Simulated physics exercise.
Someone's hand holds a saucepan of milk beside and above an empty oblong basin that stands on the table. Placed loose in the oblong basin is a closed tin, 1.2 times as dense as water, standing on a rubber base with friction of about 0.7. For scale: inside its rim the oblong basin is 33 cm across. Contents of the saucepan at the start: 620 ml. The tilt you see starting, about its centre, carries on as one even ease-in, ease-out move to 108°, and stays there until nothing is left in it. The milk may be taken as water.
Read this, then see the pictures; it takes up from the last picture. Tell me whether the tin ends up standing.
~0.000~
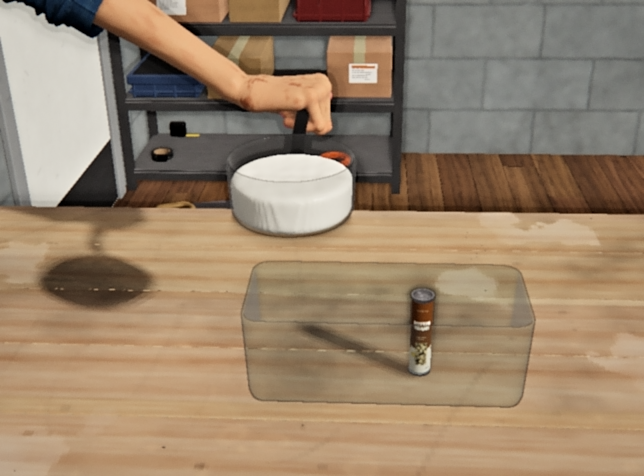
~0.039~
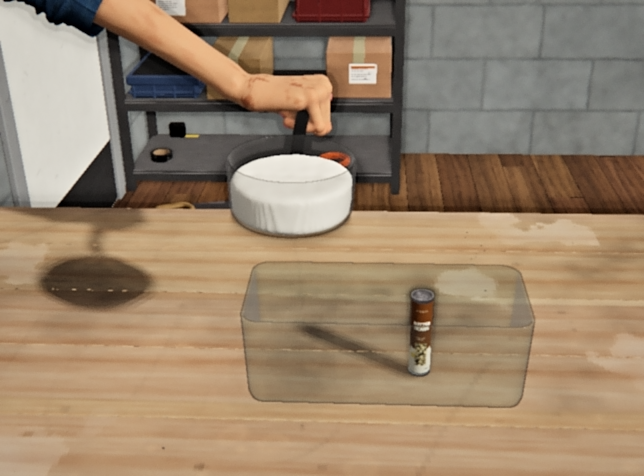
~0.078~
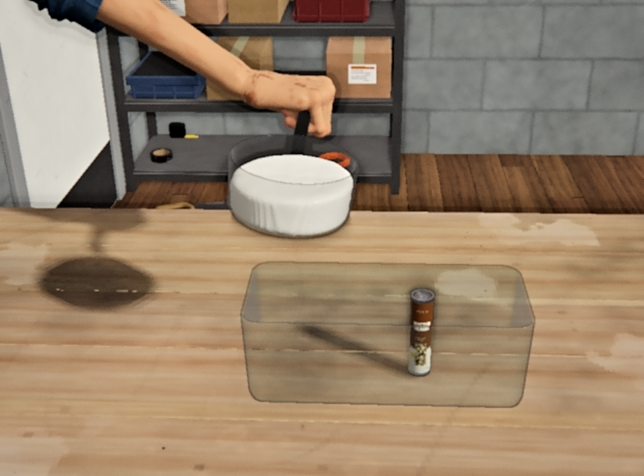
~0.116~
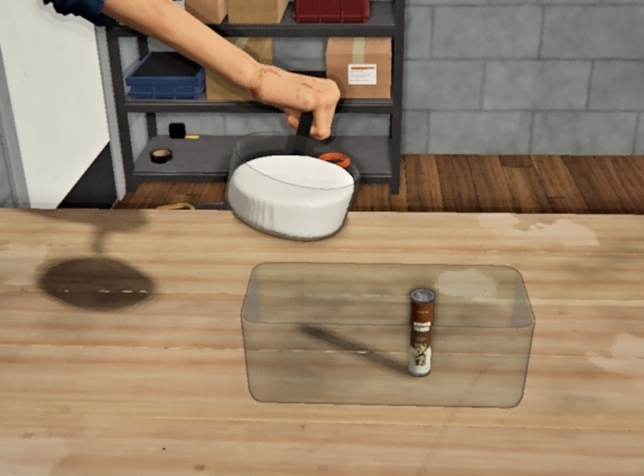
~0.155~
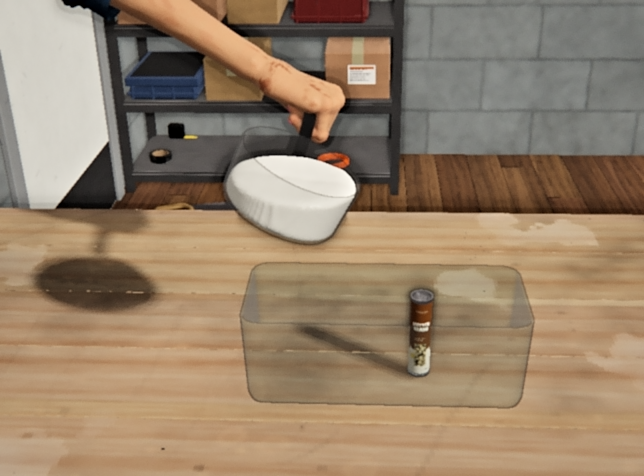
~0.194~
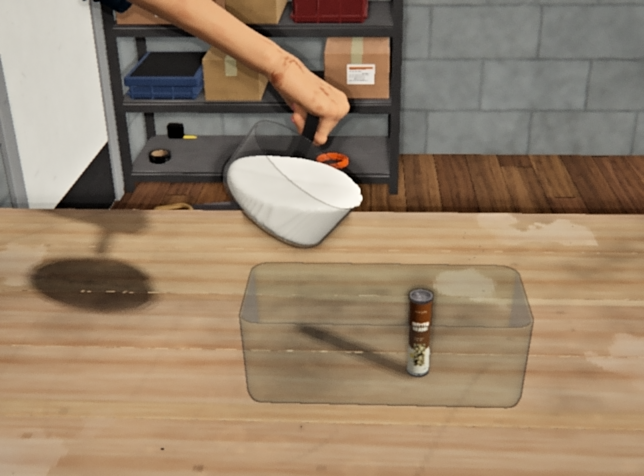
It does not; it falls.
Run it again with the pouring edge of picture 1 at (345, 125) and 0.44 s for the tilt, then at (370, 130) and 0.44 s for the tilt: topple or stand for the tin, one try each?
Trial 1 - tin tips; trial 2 - tin tips.
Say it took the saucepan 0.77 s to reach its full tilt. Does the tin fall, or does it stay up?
Holds steady.
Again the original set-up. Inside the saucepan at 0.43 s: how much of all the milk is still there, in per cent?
Portion remaining: Approx. 16 per cent.
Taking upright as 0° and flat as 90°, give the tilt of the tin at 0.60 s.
Roughly 10°.
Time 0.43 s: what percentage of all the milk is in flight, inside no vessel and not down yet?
Some 48 per cent, I reckon.
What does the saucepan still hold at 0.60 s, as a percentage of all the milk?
Roughly 3 percent remains.
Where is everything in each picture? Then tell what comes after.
In the first frame, tilt 0°; pouring edge (355, 159); surface from (232, 174) to (352, 176); the oblong basin's rim runs from (248, 291) to (527, 296); the tin's top is at (423, 298).
In the second frame, tilt 2°; pouring edge (355, 162); surface from (232, 174) to (352, 177).
In the third frame, tilt 7°; pouring edge (357, 168); surface from (232, 174) to (353, 179).
In the fourth frame, tilt 15°; pouring edge (359, 177); surface from (232, 173) to (355, 181).
In the fifth frame, tilt 25°; pouring edge (359, 188); surface from (230, 171) to (356, 184).
In the sixth frame, tilt 38°; pouring edge (356, 202); surface from (229, 166) to (352, 190); 2 per cent is over the edge.
After 0.43 s the tilt is 105° and 16 per cent is still to pour; the tin stands where it began.
After 0.60 s the tilt is 108° and 3 per cent is still to pour; the tin leans 11°.
After 0.78 s the tilt is 108° and 0 per cent is still to pour; the tin leans 10°.
After 0.98 s the tilt is 108° and 0 per cent is still to pour; the tin leans 9°.
In the end the tin lies on its side.
